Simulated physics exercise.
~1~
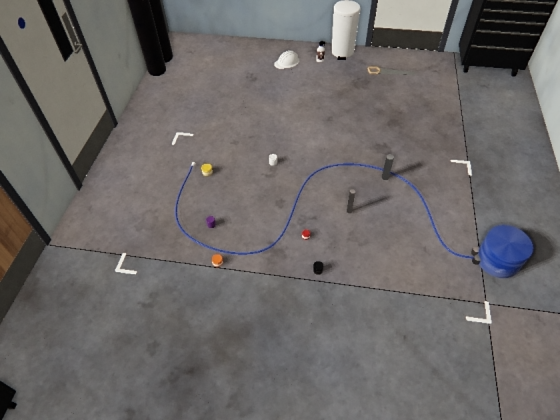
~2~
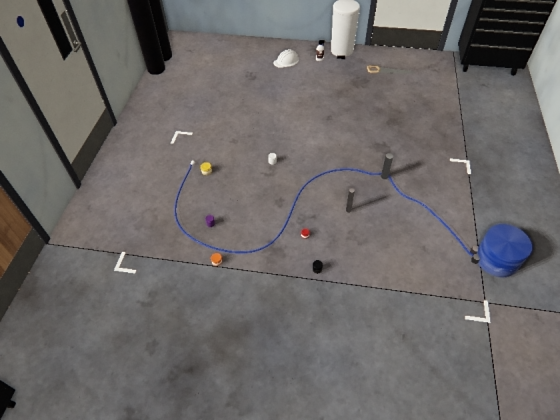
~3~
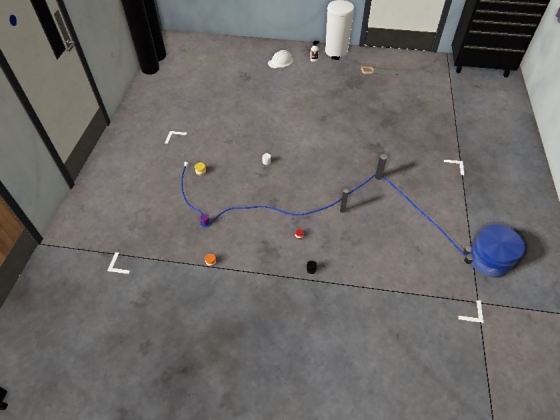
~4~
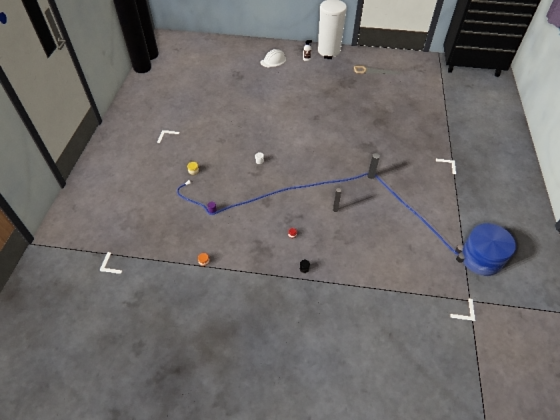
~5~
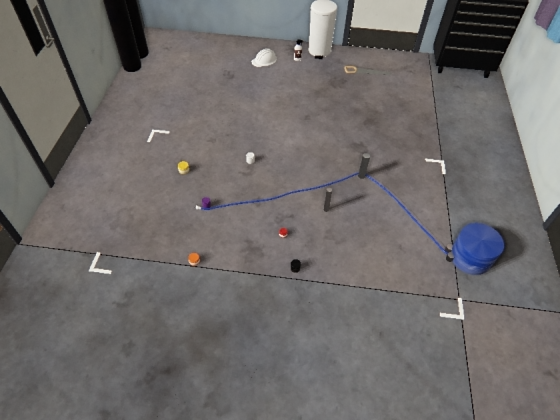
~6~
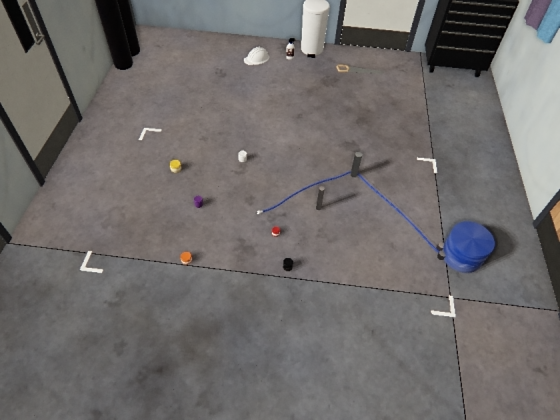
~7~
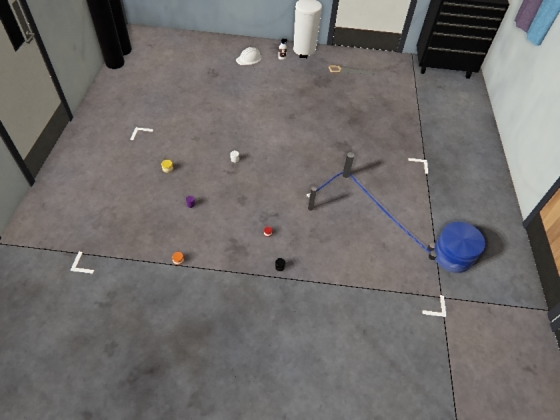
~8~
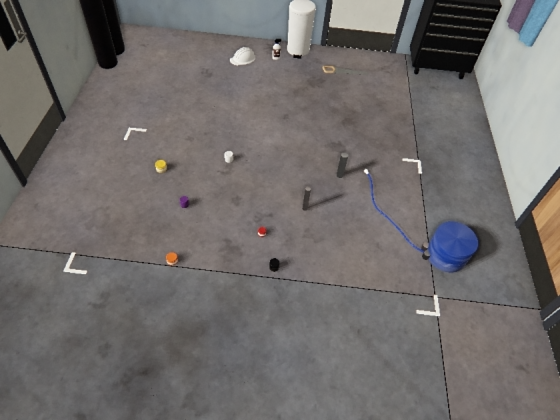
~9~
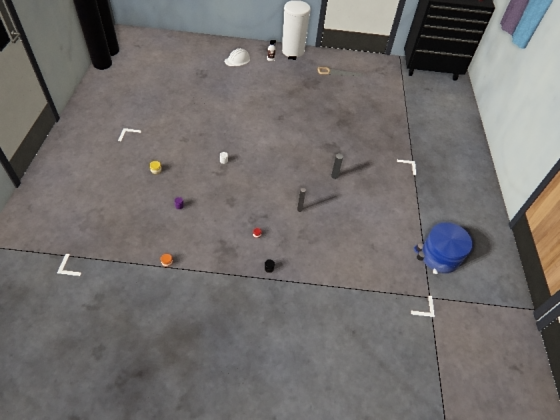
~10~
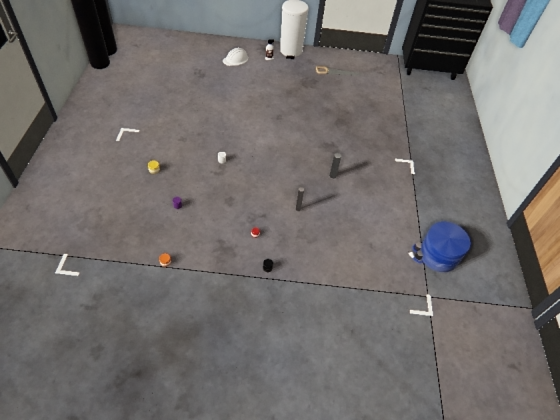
At the start, a long blue cord lies in a winding curve across a grey floor, running from a round blue machine at the right past two steel posts and among six small coloured tubs. The machine draws the cord in, and its curves flatten as it pulls against the far post. The tightening line catches the purple tub and drags it a short way up and to the right. The loose end then slips past the tub, slides by both posts and trails toward the machine. Finally the cord is wound in, with the purple tub slightly displaced and the others unmoved.
